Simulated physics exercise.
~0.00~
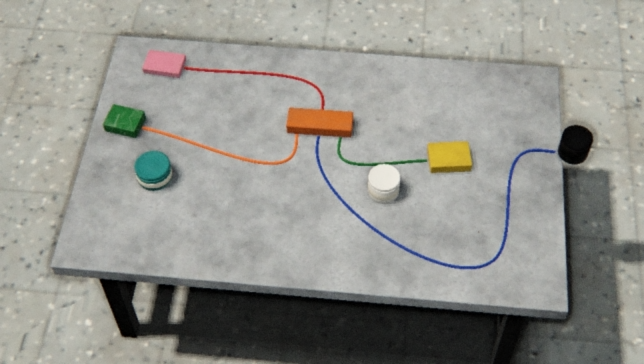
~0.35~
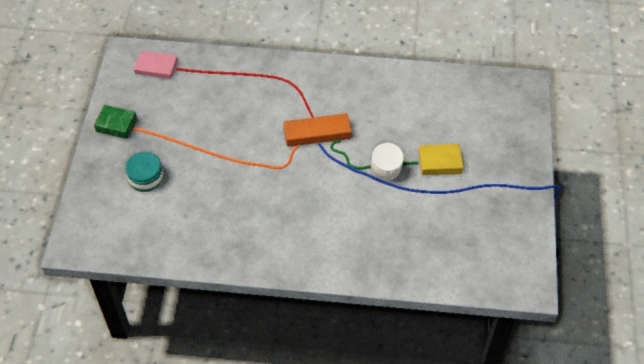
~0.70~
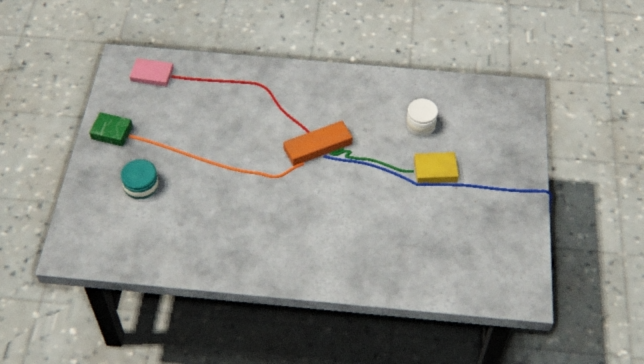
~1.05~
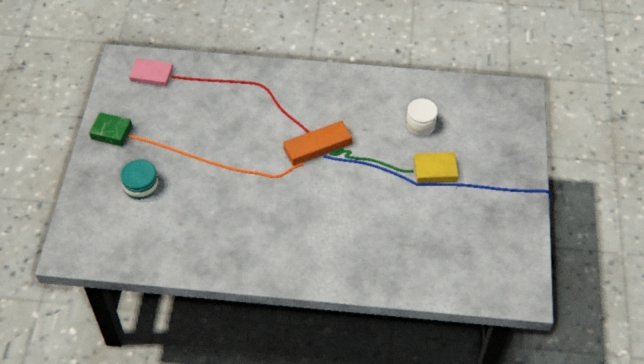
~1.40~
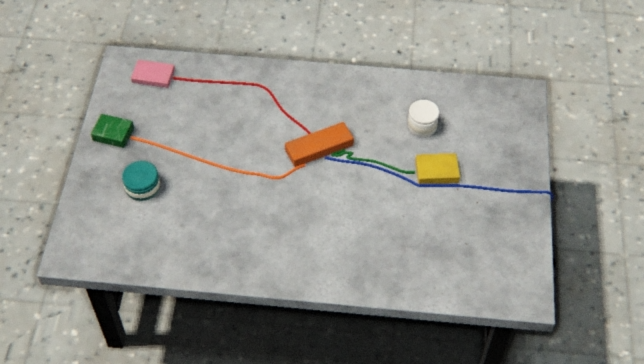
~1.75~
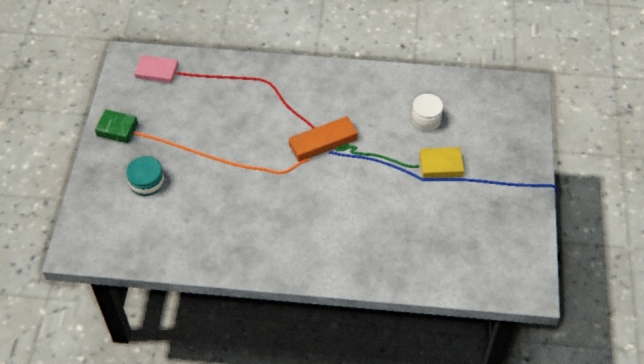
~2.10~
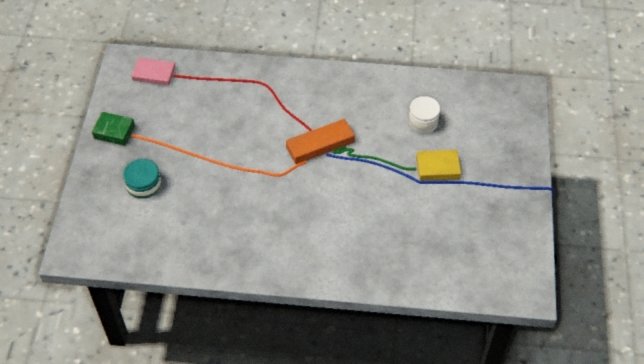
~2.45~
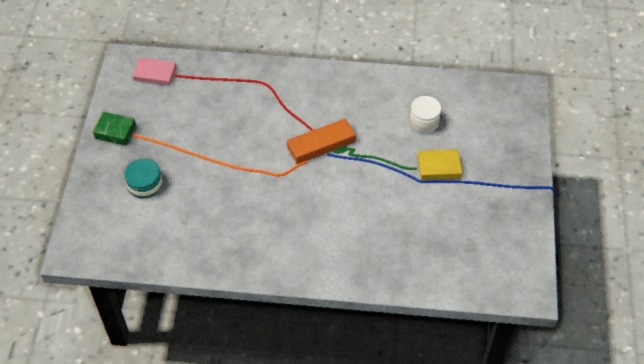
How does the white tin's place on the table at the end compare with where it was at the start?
At the start it sat just below the green cable, to the lower left of the yellow block. By the end it was farther up and to the right, resting above the yellow block and clear of the cables.
